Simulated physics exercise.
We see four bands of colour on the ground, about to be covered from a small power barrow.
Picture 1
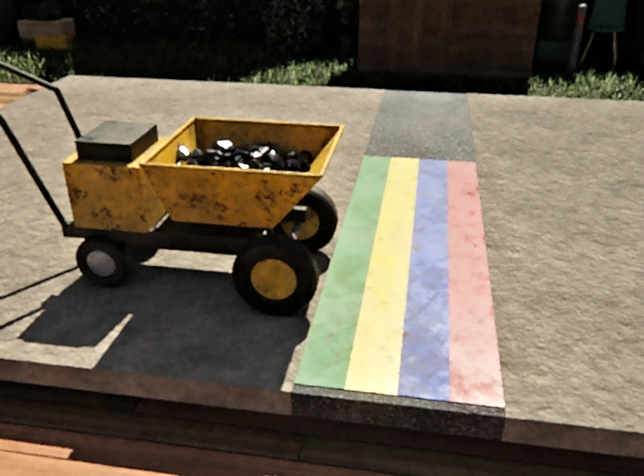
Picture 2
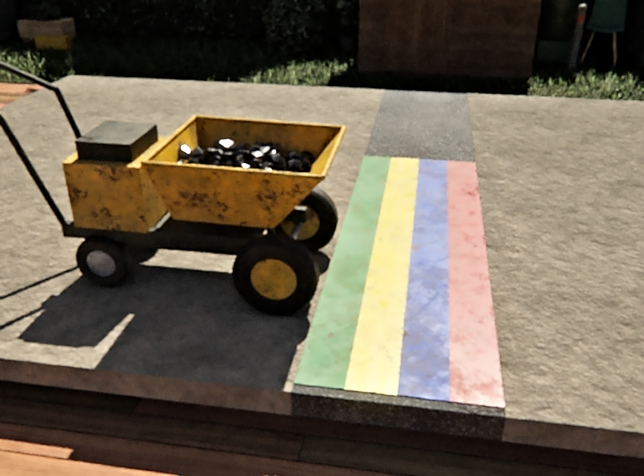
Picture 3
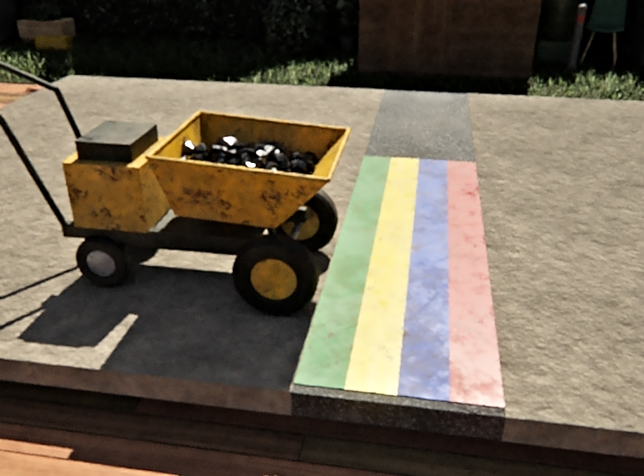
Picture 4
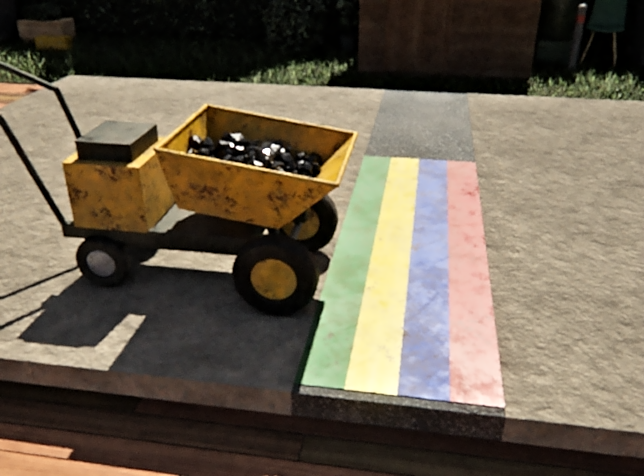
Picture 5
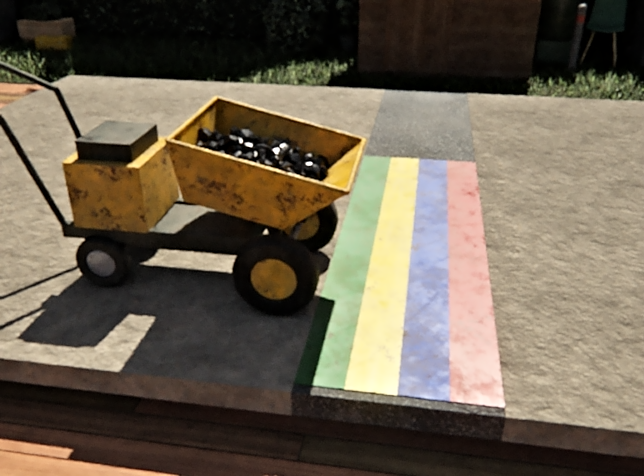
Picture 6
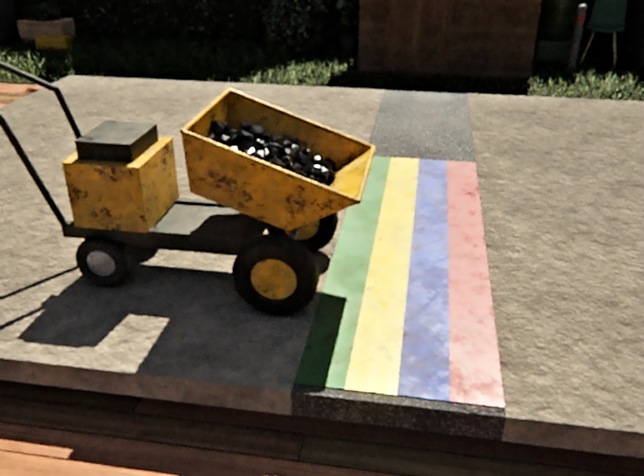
In the video, a yellow power barrow loaded with black lumps stands left of green, yellow, blue and red strips on the ground, and its skip gradually tilts forward to the right while the wheels stay in place.
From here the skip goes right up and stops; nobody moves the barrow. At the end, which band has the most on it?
The blue one gets the largest share.
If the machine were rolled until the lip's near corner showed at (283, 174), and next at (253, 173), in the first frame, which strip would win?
One: Yellow. Two: That yellow strip.
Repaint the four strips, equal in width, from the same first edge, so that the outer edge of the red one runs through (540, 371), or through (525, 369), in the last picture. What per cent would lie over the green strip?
Roughly 0 per cent, and 0 per cent.
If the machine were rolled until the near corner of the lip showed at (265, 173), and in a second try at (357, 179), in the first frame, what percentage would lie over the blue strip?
About 20 and 20 per cent.
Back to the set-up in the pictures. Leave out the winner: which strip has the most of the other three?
In second place: The red one.
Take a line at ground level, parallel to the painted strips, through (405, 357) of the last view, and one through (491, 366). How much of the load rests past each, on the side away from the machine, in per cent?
Roughly 60 per cent, and 10 per cent.
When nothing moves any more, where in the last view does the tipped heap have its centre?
At about (436, 284).
Soon after the last picture, skip tipped steeply; all in the skip.
A little later, skip tipped steeply; most in the skip; a stray few over the yellow strip; a small part over the blue strip; a stray few over the red strip.
Later still, skip tipped right over; about a quarter in the skip; a small part over the yellow strip; about a third over the blue strip; about a quarter over the red strip; a small part off the paint.
At rest, skip tipped right over; about a quarter in the skip; none over the green strip; a small part over the yellow strip; about a third over the blue strip; about a quarter over the red strip; a small part off the paint.
